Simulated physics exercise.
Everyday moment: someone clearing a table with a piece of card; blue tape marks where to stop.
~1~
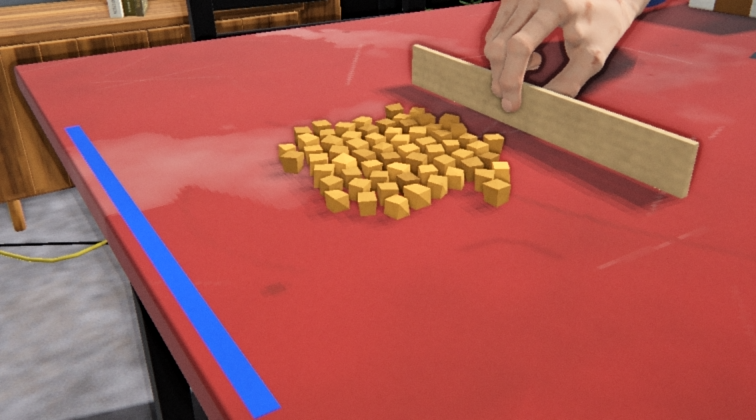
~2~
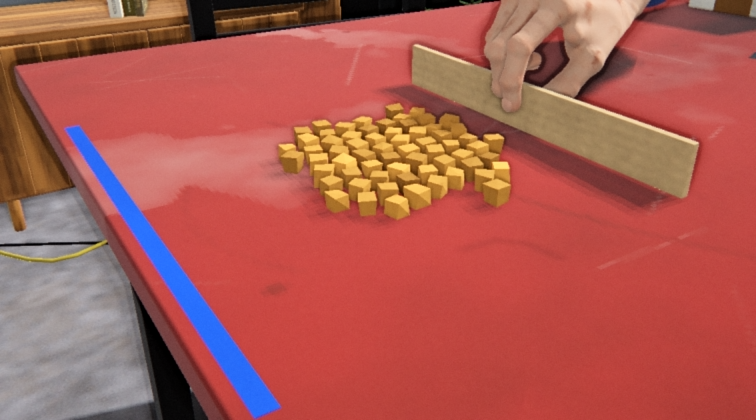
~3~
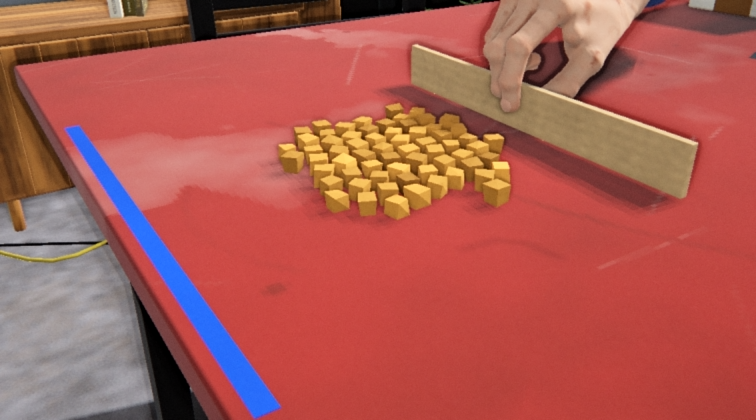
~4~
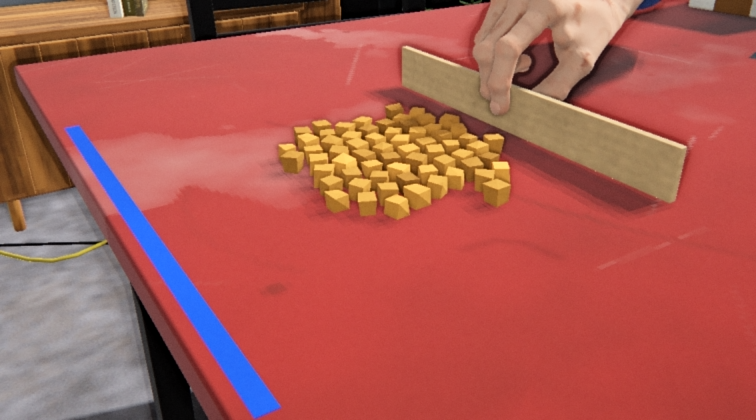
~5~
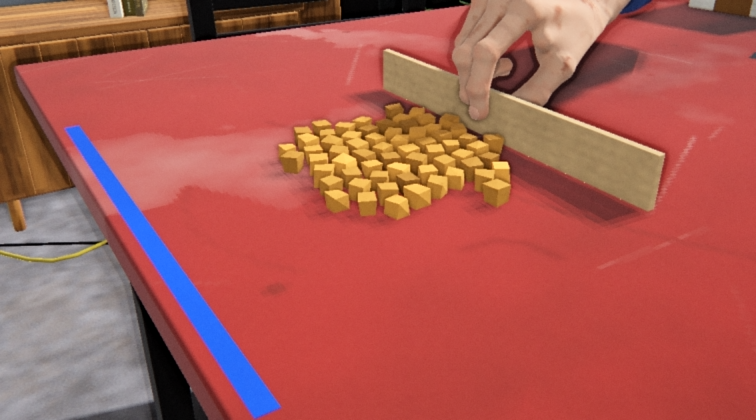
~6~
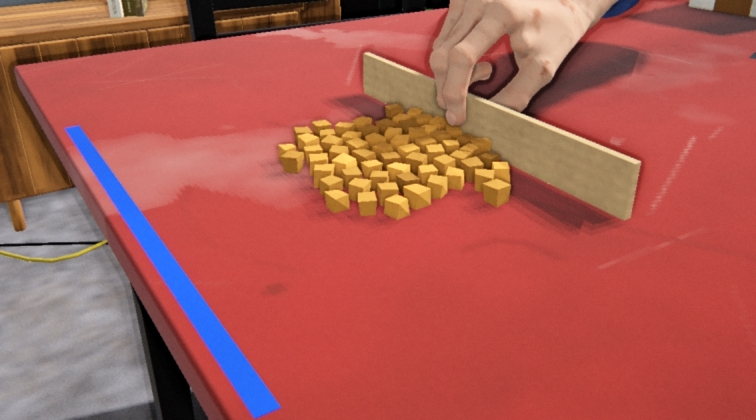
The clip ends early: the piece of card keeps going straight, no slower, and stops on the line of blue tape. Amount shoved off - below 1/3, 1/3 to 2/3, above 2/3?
Above 2/3.
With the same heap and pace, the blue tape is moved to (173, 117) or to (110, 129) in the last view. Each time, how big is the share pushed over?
Note: Case one around 0 in a hundred, case two around 60 in a hundred.
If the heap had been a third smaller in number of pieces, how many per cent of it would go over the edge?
100 per cent or so.
Just after the last frame, piece of card still moving, near (314, 130); heap all on the table, its front near (197, 224).
A moment on, piece of card stopped at the blue tape; heap the larger part over the edge.
Further on, piece of card stopped at the blue tape; heap every one over the edge.
When it is over, piece of card stopped at the blue tape; heap every one over the edge.
